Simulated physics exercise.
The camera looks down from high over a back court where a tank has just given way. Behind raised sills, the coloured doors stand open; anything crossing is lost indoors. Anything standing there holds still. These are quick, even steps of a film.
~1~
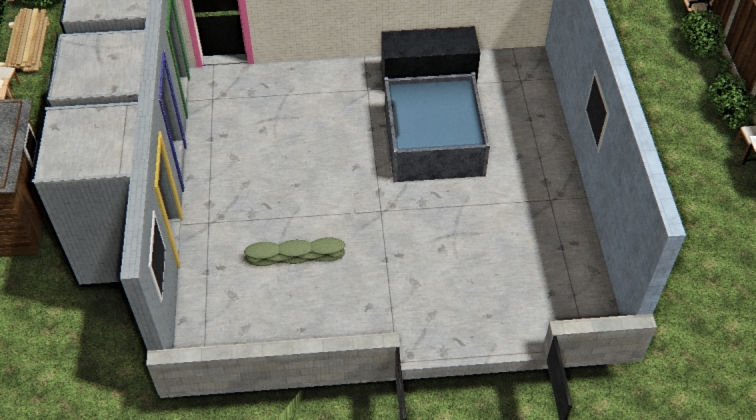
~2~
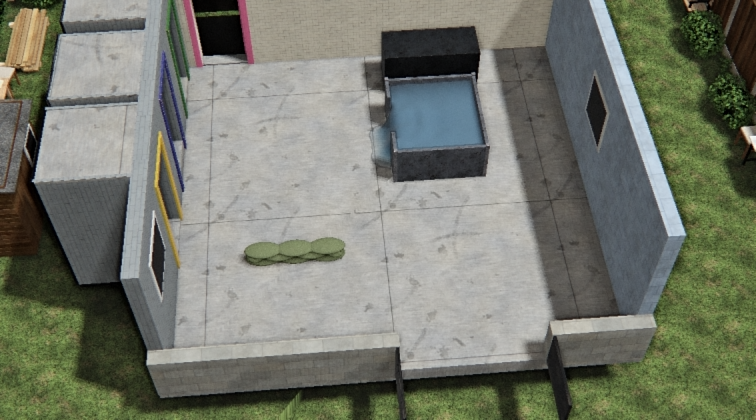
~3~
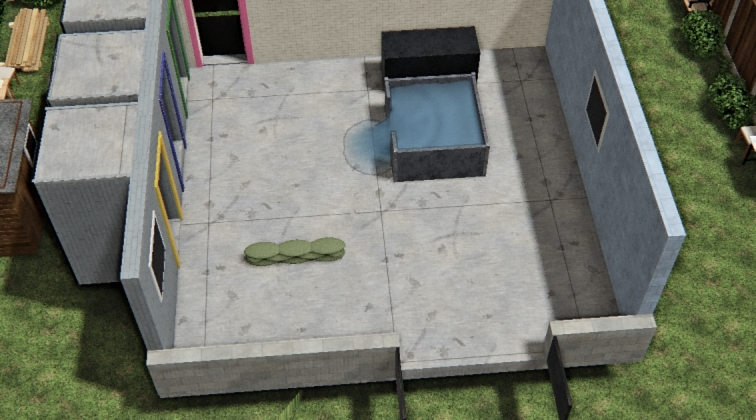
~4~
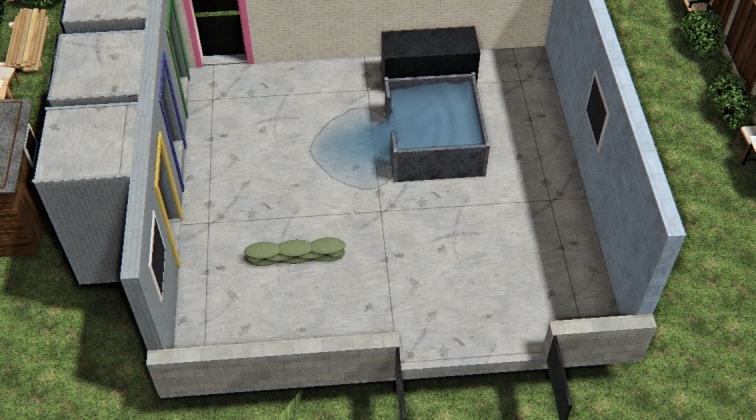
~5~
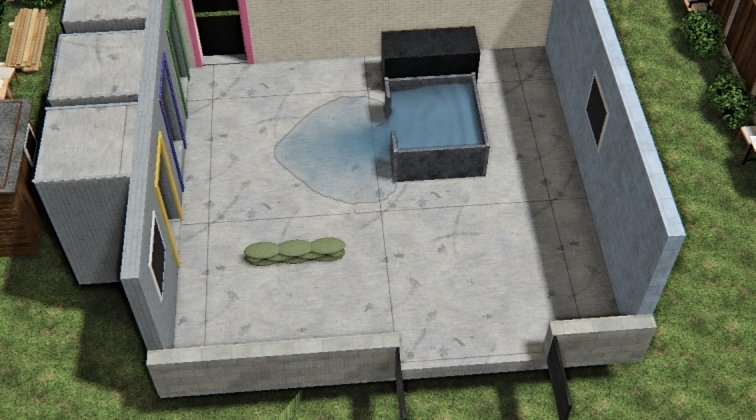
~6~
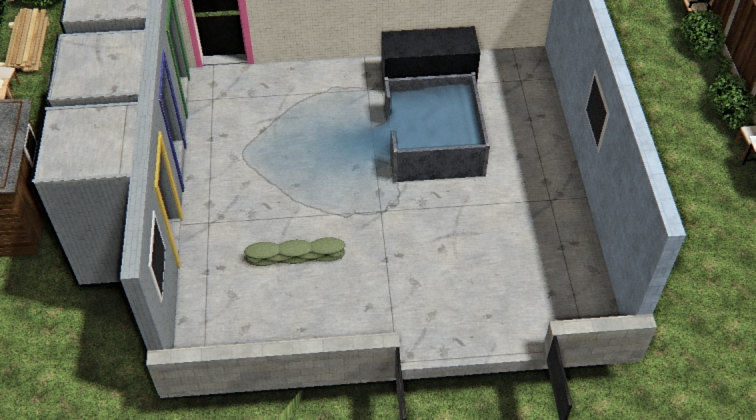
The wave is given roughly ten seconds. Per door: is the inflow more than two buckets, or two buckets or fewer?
The pink door is going to let through more than allowed; the yellow door is going to let through more than allowed; the blue door is going to let through no more than allowed; the green door is going to let through more than allowed.
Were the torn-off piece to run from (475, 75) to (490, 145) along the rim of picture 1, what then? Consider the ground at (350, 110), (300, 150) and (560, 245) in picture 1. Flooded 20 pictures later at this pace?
Spot one ends up untouched by the spill, spot two untouched by the spill, spot three deluged.
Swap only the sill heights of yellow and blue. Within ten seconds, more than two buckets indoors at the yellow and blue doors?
One by one: Yellow lets less in, blue lets more in.
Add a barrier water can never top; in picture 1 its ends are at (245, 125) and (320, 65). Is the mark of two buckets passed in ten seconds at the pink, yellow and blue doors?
So: The pink door overflows the limit, the yellow door overflows the limit, the blue door fails to reach it.
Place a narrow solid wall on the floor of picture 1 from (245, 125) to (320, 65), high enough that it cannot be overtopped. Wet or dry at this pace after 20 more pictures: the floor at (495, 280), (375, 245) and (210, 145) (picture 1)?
Taking the points in order, they are high and dry, high and dry and inundated.
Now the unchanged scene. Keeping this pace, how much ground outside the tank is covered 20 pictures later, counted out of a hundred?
Around 40 percent of it.
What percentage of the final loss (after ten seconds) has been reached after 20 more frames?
I'd put it at 45 per cent.
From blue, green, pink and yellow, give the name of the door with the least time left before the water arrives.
If you ask me, it's the door marked blue.
A moment on, water covers 30 % of the floor; the pink door not reached, the yellow door not reached, the blue door wet at the sill, nothing in, the green door not reached.
Next, water covers 35 % of the floor; the pink door under two buckets in, the yellow door under two buckets in, the blue door wet at the sill, nothing in, the green door under two buckets in.
Then, water covers 40 % of the floor; the pink door over two buckets in, the yellow door over two buckets in, the blue door wet at the sill, nothing in, the green door over two buckets in.
Later, water covers 50 % of the floor; the pink door far over two buckets in, the yellow door over two buckets in, the blue door wet at the sill, nothing in, the green door over two buckets in.
In the end, water covers 80 % of the floor; the pink door far over two buckets in, the yellow door over two buckets in, the blue door wet at the sill, nothing in, the green door over two buckets in.
